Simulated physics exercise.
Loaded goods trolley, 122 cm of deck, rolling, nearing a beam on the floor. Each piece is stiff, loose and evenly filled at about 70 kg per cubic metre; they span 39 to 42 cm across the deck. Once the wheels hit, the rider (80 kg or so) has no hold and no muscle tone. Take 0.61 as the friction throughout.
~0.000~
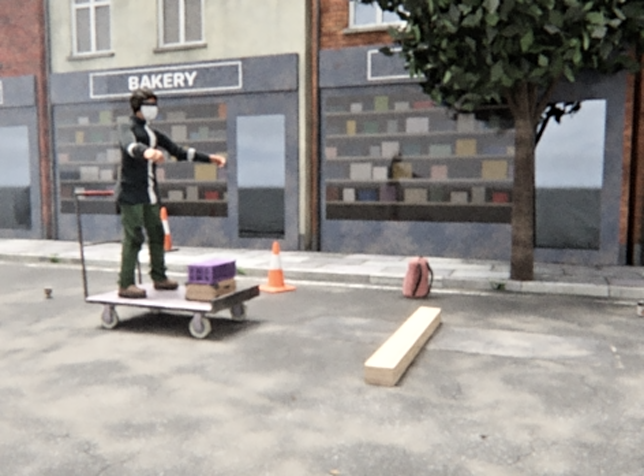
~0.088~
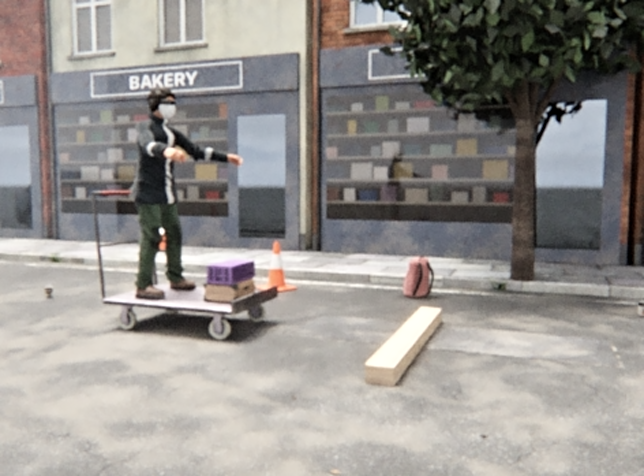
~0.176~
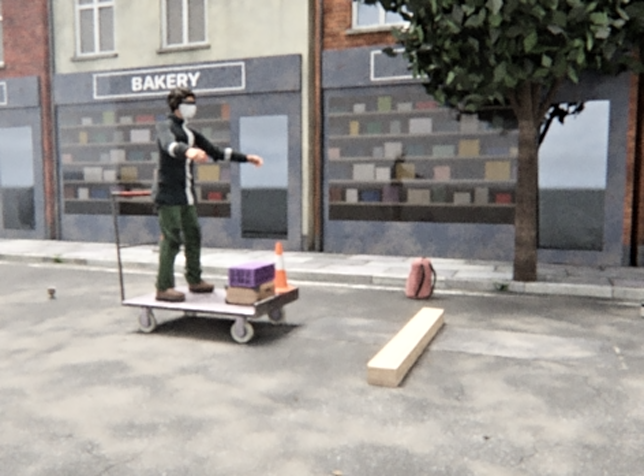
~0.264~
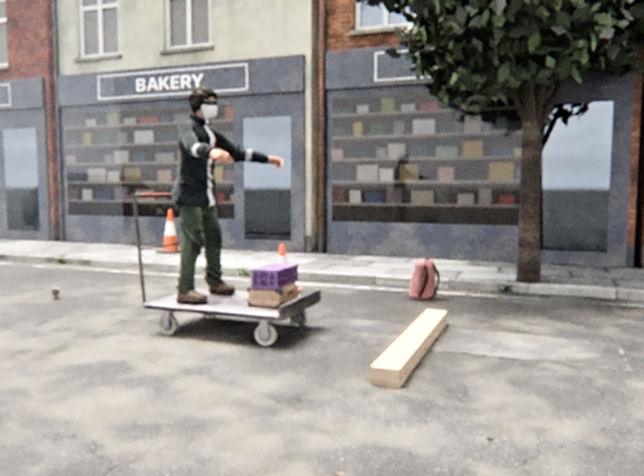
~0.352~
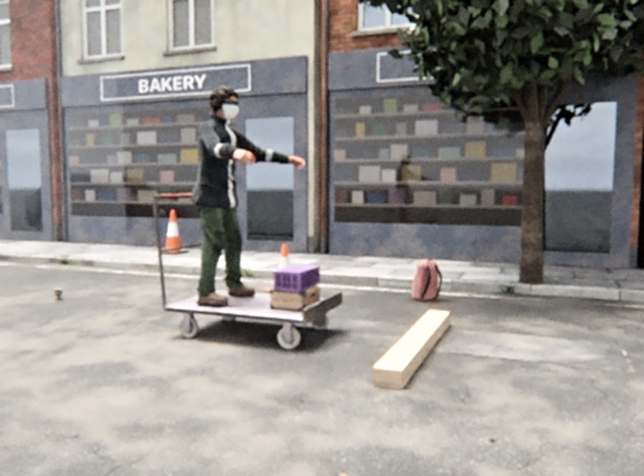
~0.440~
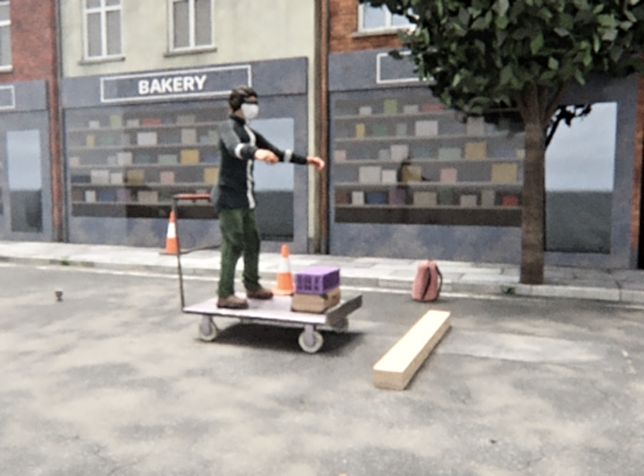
A flat goods trolley rolls steadily from left to right across a grey street, seen from the side at a distance, in front of a bakery and brick shopfronts. On it stands a figure in dark jacket, green trousers and white mask, arms held out forward, behind a purple crate; orange cones, a pinkish bag, a leafy tree and a pale beam surround it. The figure rides along in nearly the same pose, closing the gap to the beam, while the view shifts very slightly.
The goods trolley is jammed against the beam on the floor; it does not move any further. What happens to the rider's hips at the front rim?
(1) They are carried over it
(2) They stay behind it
(1) They are carried over it.
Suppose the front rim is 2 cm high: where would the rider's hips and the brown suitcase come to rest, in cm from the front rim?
Hips 40 past, brown 30 behind.
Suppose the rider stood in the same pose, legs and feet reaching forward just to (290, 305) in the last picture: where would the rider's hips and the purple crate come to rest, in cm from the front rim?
You'd find the hips 70 cm past and the purple one 50 cm past the front rim.
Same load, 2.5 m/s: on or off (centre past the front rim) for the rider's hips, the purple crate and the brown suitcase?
Then the hips would not stay put, the purple one would not stay put and the brown one would stay put.
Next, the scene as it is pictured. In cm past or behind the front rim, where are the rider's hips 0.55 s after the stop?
About 20 cm behind the rim.
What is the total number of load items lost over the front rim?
1.
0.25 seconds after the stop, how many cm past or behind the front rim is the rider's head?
40 cm behind the rim.
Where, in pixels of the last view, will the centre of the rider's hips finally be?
(458, 326).
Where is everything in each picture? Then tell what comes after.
In the first picture, hips (137, 190), purple crate (213, 271), rim corner (212, 309); 0 cm covered, 146 to go.
In the second picture, hips (154, 190), purple crate (232, 271), rim corner (233, 310); 18 cm covered, 128 to go.
In the third picture, hips (174, 191), purple crate (253, 273), rim corner (255, 313); 35 cm covered, 110 to go.
In the fourth picture, hips (195, 192), purple crate (275, 275), rim corner (280, 316); 53 cm covered, 92 to go.
In the fifth picture, hips (215, 193), purple crate (298, 277), rim corner (304, 319); 71 cm covered, 75 to go.
In the sixth picture, hips (234, 194), purple crate (318, 280), rim corner (327, 322); 88 cm covered, 57 to go. Speed about 2.0 m/s.
After 0.72 s the deck stops.
After 1.27 s the rider's hips are 21 cm behind the rim, near (392, 241) in the last picture's view.
After 1.72 s the rider's hips are 26 cm past the rim, near (455, 307) in the last picture's view.
At rest, 3.3 s, past the rim, purple crate and the rider's hips; behind it, brown suitcase.
